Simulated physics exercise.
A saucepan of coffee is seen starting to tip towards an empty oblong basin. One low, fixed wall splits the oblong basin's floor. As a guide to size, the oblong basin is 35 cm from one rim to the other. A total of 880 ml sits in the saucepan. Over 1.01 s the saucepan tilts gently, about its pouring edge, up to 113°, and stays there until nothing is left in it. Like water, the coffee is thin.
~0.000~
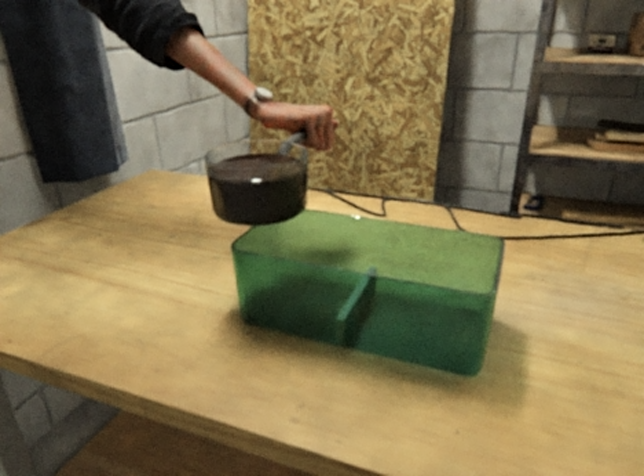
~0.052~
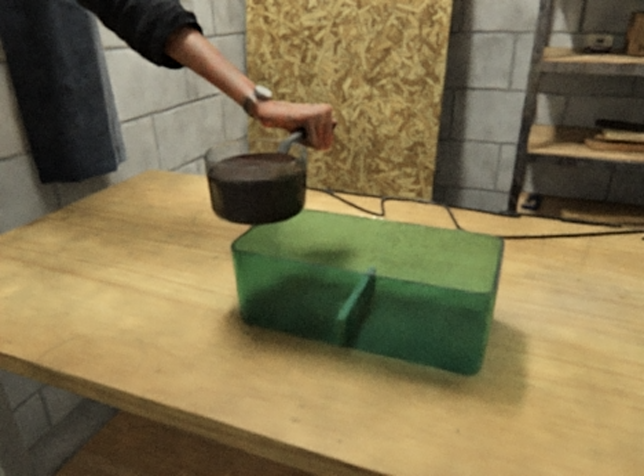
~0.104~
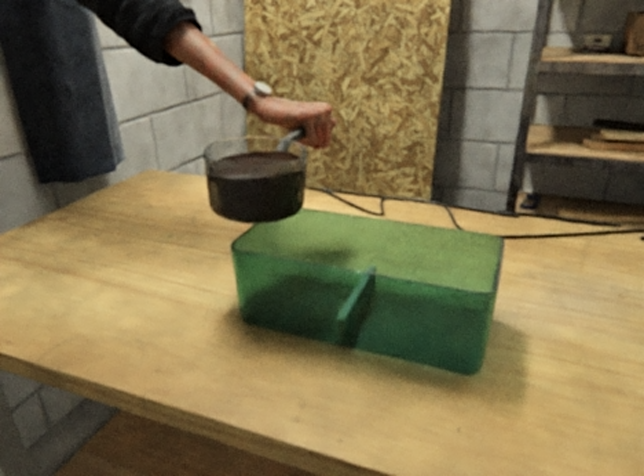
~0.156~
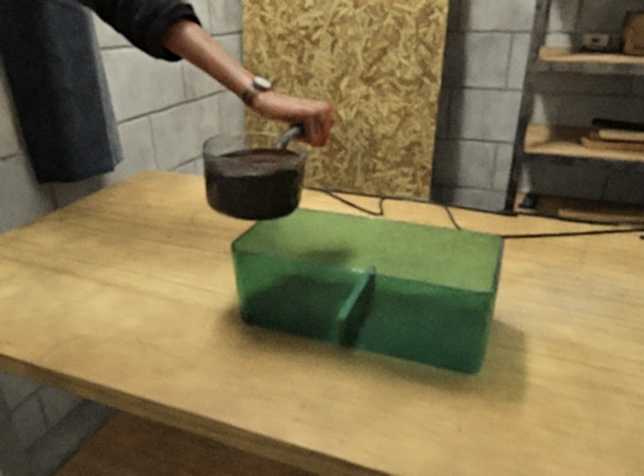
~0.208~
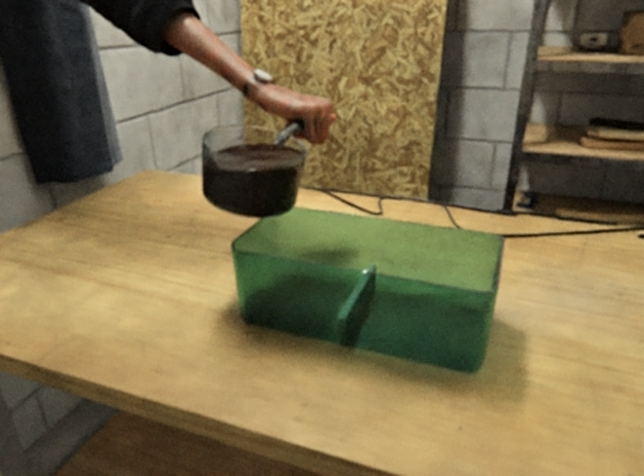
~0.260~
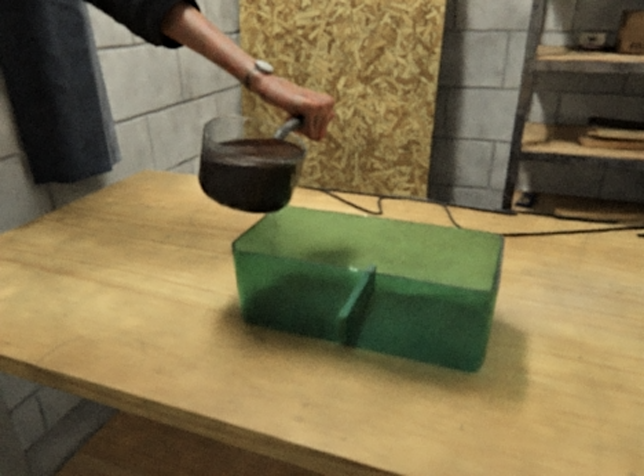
A glass saucepan of dark coffee, held by a hand with a wristwatch at upper left, tilts slowly and slightly, its left side rising while the camera stays still. Below and to the right, an empty green translucent oblong basin with one low dividing wall sits on a pale wooden table. The room, seen from slightly above, has grey block walls, a chipboard panel, a dark hanging cloth and shelves.
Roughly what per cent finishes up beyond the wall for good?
Roughly 87 per cent.
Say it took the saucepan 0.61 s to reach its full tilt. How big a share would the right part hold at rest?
That would give about 70 percent.
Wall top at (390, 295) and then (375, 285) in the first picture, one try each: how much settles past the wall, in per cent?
It comes to 35 per cent, and then 60 per cent.
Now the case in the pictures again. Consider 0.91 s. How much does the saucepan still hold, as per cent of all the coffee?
I'd say some 7 per cent remains.
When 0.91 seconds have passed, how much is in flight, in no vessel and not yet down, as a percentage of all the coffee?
In-air share: About 14 %.
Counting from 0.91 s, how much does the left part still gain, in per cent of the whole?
5 %.
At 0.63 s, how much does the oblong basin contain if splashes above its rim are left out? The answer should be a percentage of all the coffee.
Roughly 8 percent of it.
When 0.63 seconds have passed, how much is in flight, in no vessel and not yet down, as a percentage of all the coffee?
Close to 34 in a hundred.
By 0.63 s the tilt is 79° and 57 per cent is still to pour, 5 is left of the wall and 3 right of it.
By 0.91 s the tilt is 110° and 7 per cent is still to pour, 8 is left of the wall and 71 right of it.
By 1.20 s the tilt is 113° and 0 per cent is still to pour, 12 is left of the wall and 87 right of it.
By 1.51 s the tilt is 113° and 0 per cent is still to pour, 12 is left of the wall and 87 right of it.
At rest 12 per cent lies left of the wall, 87 right of it and 1 outside.
